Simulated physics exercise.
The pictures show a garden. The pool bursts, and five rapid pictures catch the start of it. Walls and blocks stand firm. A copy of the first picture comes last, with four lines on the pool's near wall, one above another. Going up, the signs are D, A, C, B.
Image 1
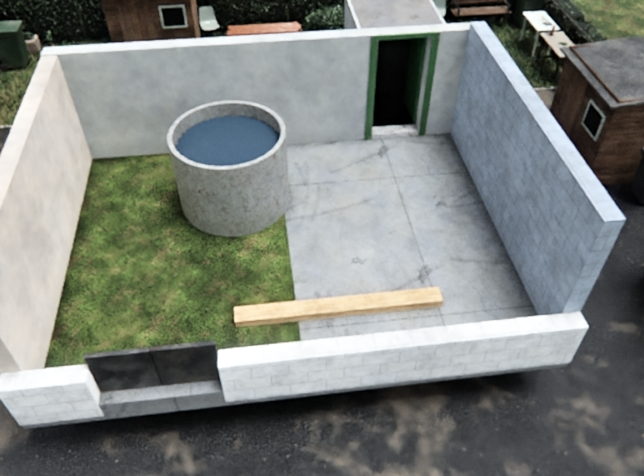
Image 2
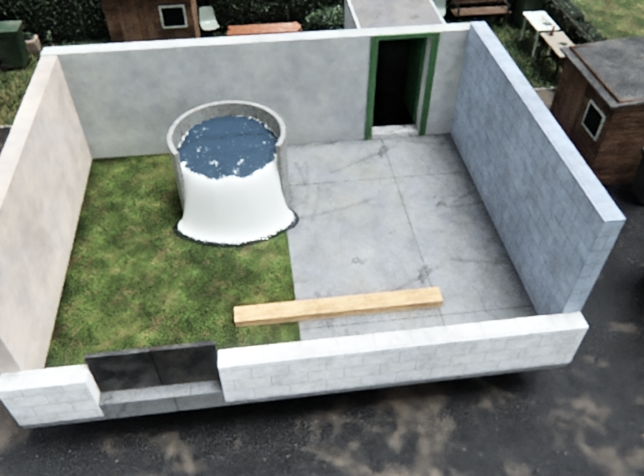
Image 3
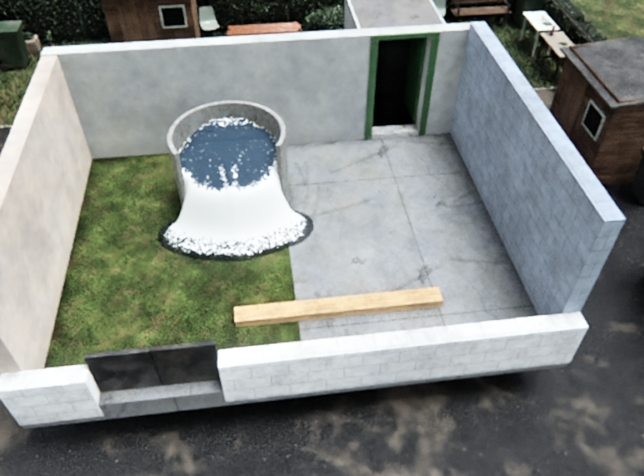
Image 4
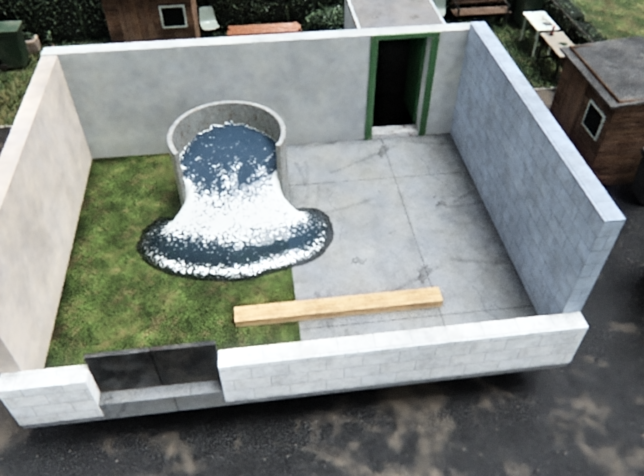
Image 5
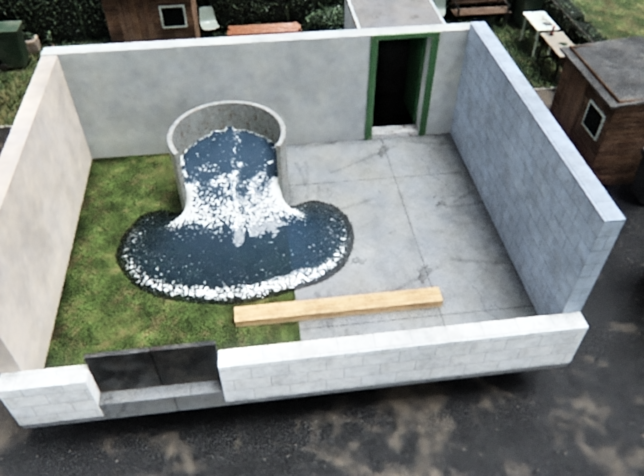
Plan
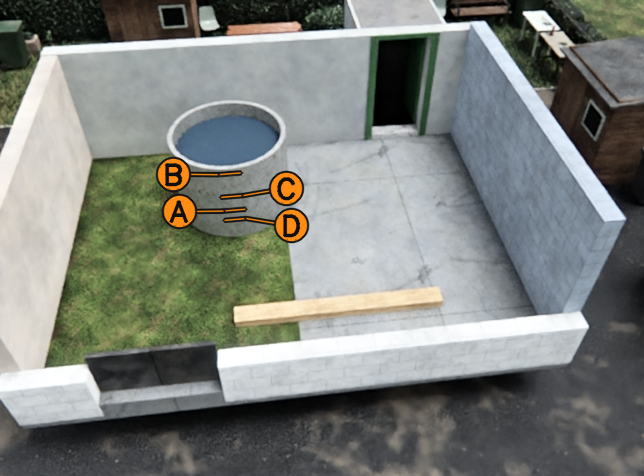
Water pours out of the round concrete pool and spreads across the grass and paving.
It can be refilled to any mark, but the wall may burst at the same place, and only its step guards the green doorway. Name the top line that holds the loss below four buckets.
C is the one.
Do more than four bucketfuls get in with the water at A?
No.
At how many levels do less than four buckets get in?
Three of the four.
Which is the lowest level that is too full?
Here it is level B.
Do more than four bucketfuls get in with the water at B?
Yes, it does.
On the marked copy, A at (234, 210); B at (229, 173); C at (232, 196); D at (235, 219); from the bottom up D, A, C, B.
With A, nothing gets over.
With B, about 10 bucketfuls get in.
With C, a splash gets over, under a bucket.
With D, nothing gets over.
